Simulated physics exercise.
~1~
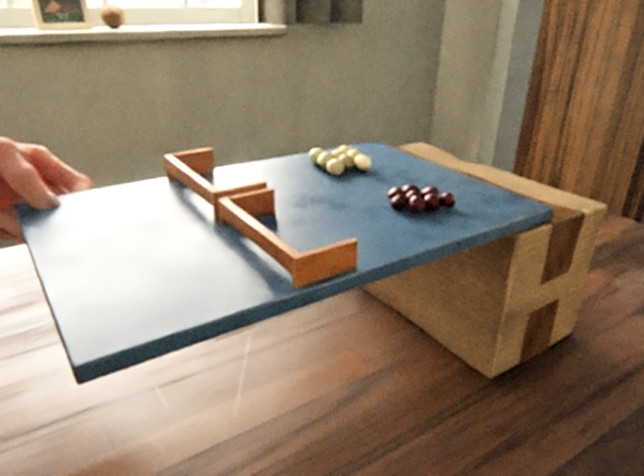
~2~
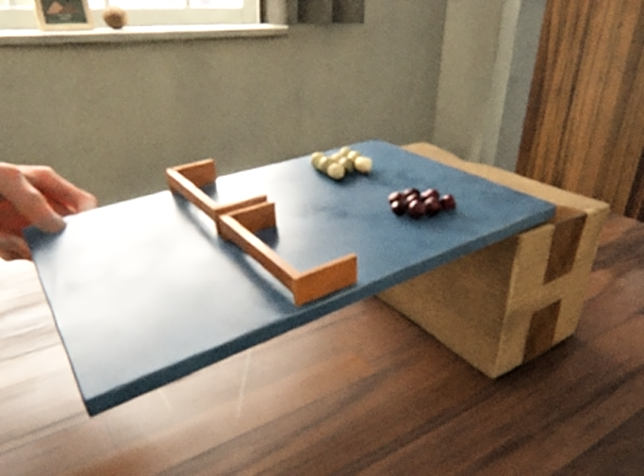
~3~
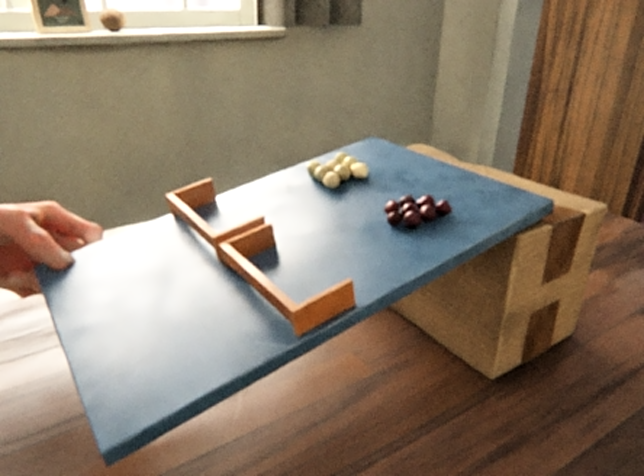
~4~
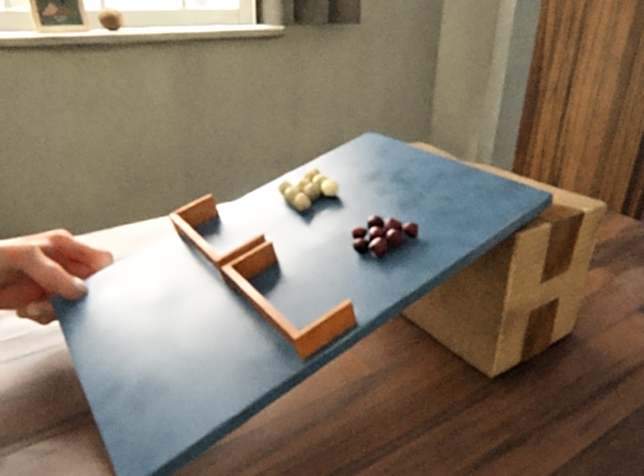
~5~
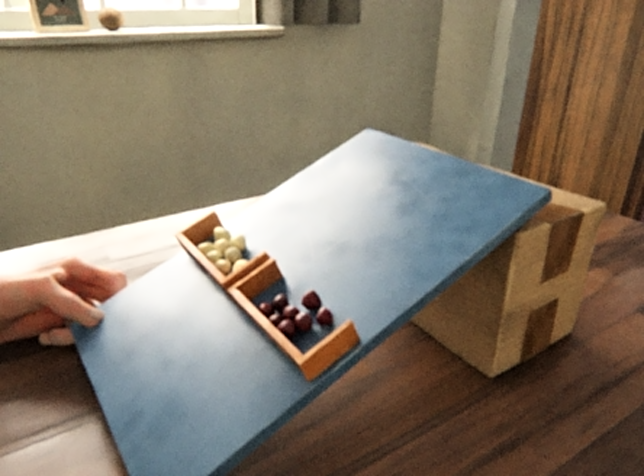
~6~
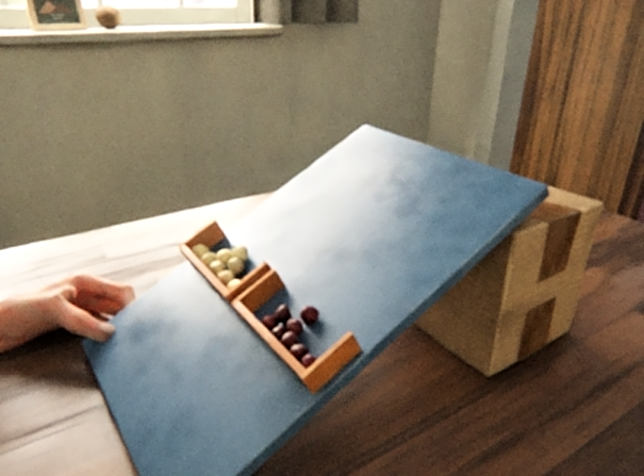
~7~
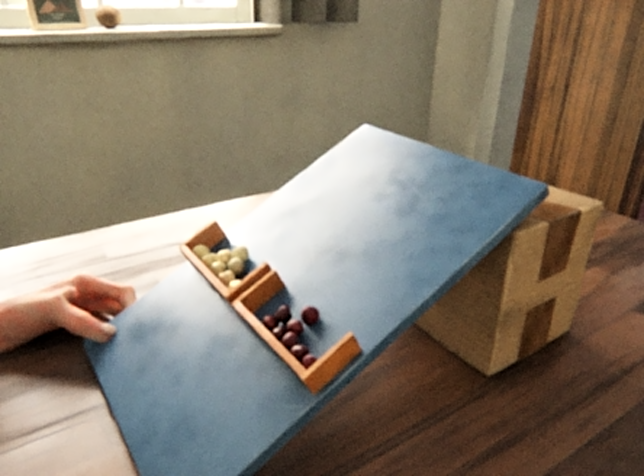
Blue board tilting steeply as a hand lowers its left end, green and dark red balls sliding down into separate wooden barriers.
